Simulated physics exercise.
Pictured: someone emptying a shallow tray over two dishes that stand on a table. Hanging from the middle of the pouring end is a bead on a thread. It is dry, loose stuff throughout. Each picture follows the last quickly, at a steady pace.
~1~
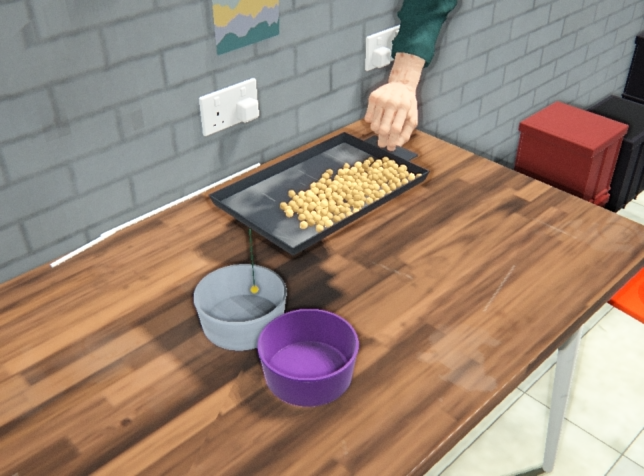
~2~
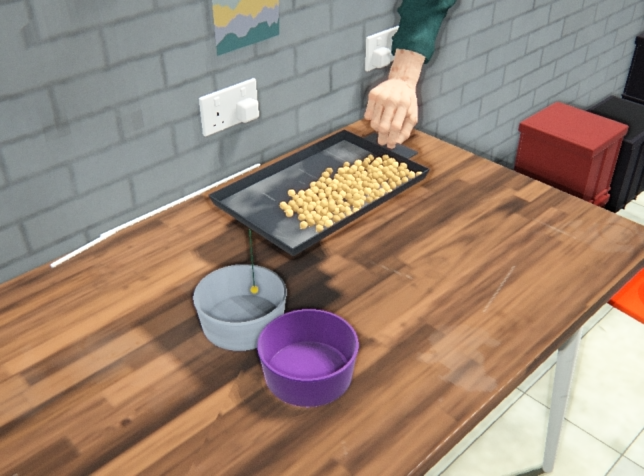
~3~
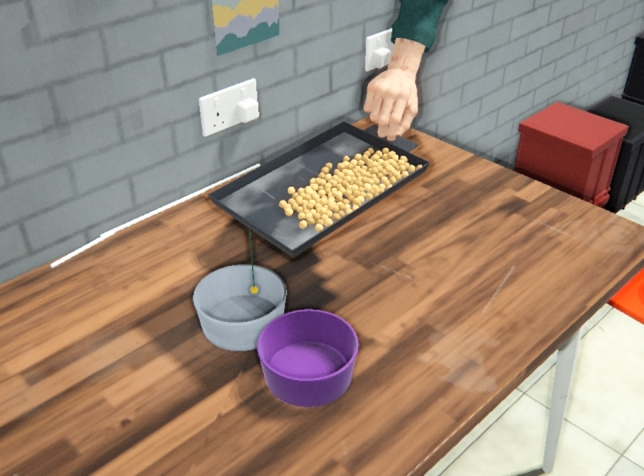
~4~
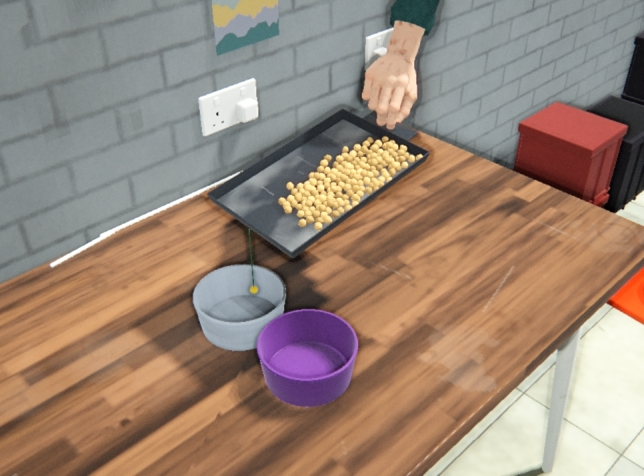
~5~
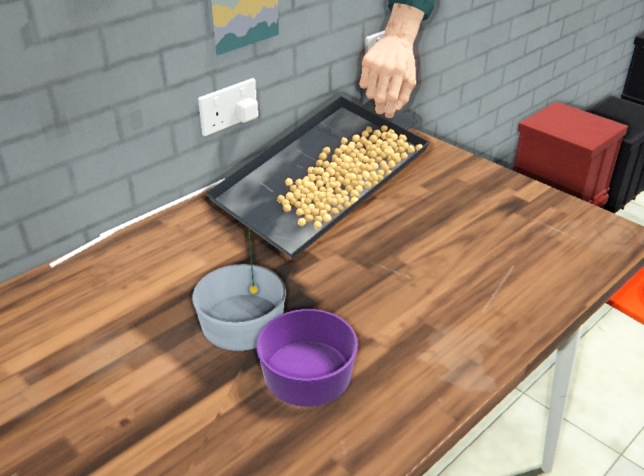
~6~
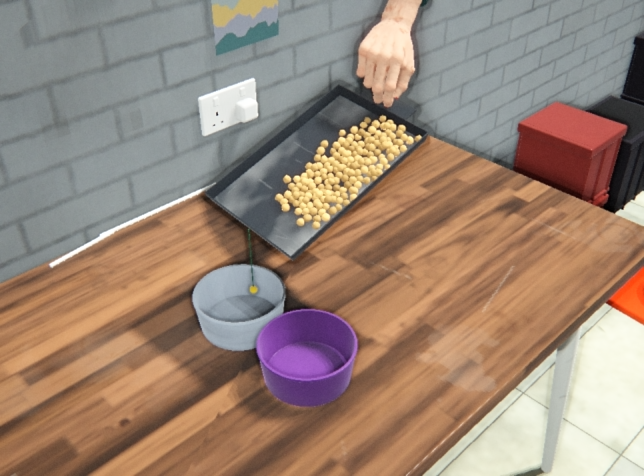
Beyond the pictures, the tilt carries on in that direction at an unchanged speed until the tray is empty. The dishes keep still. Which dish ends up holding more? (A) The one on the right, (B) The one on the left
The one on the right.
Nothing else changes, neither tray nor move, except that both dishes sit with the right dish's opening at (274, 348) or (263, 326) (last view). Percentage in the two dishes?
Close to 90 in a hundred, followed by close to 90 in a hundred.
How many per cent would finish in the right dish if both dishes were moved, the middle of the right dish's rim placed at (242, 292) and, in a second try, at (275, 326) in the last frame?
It would be near 20 per cent first and near 80 per cent second.
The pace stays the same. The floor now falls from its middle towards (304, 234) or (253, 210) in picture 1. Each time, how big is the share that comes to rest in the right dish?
Roughly 80 percent first and 0 percent second.
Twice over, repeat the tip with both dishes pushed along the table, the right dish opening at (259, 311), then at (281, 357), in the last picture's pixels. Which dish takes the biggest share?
In turn: The right-hand dish; the right dish.
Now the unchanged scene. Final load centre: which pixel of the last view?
Resting centre, last frame: Roughly (283, 365).
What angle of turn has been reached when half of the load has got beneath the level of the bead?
Around 95° at that moment.
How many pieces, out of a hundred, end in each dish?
Left dish: 20; right dish: 60 percent.
Shortly afterwards, tray tipped steeply; the bulk on the tray; only a few in the right dish; only a few outside both; a little in the air.
Next, tray tipped past a quarter turn; a little on the tray; near half in the right dish; near a quarter in the left dish; near a quarter outside both; a little in the air.
Some moments later, tray tipped past a quarter turn; near half in the right dish; near a quarter in the left dish; near a quarter outside both.
In the end, tray tipped past a quarter turn; near half in the right dish; near a quarter in the left dish; near a quarter outside both.
